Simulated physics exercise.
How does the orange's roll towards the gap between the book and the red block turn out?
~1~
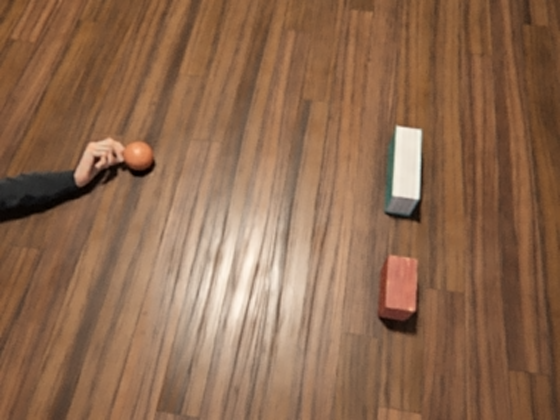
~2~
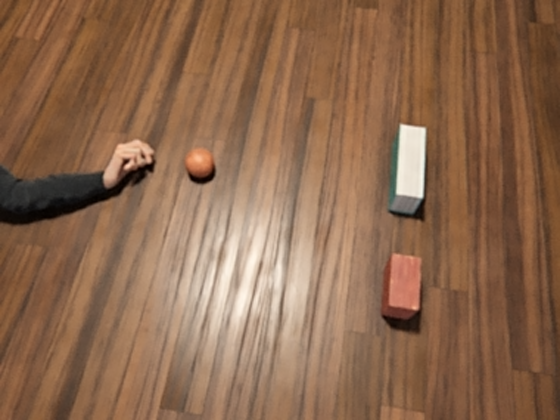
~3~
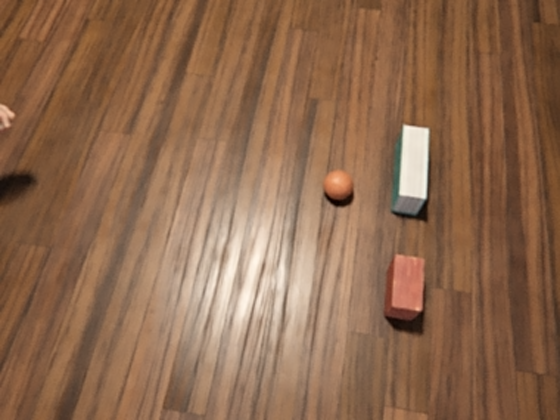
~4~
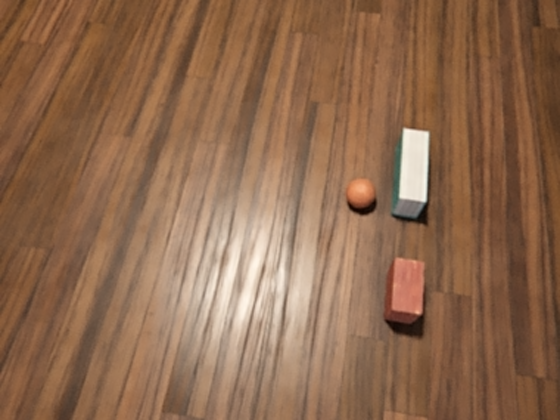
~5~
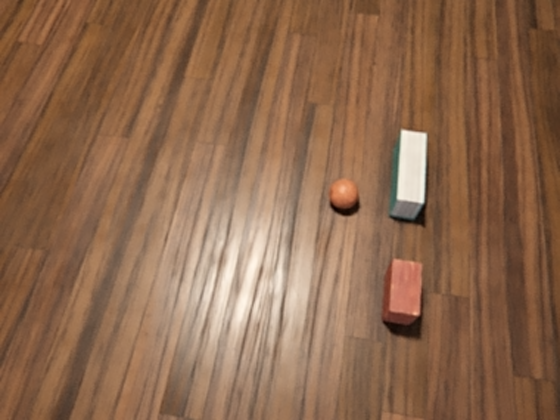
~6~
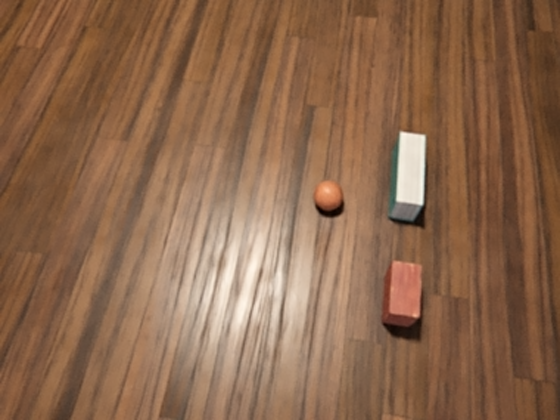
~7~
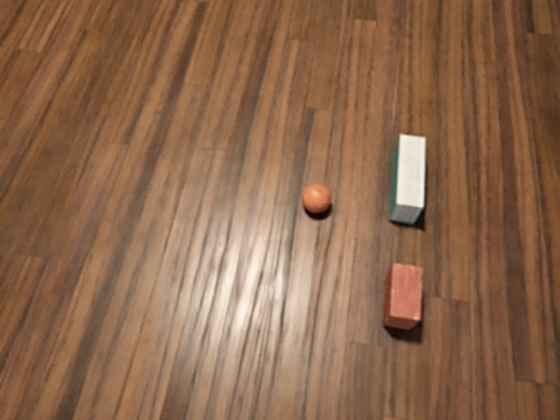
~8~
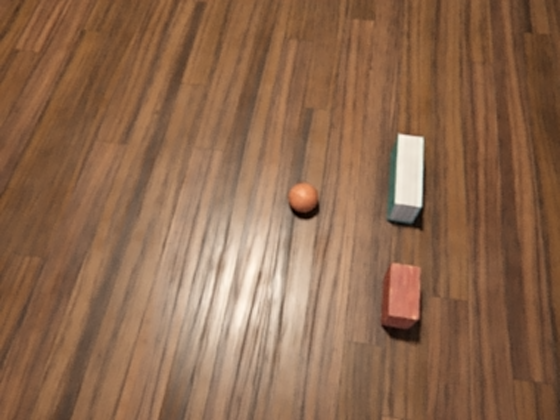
It does not get through the gap. It runs into the turquoise book beside the opening and rolls back a little way to the left.
The clip opens on a wooden floor, where a hand at the left holds a small round orange, with a turquoise and white book and a red block standing at the right with a narrow gap between them. The hand lets go and draws back as the orange rolls right. It crosses the floor towards the lower part of the book, then turns back just in front of it. The orange drifts left in small, slowing steps, while the book and block stay in place. It ends on the open floor left of the gap, without having passed through.
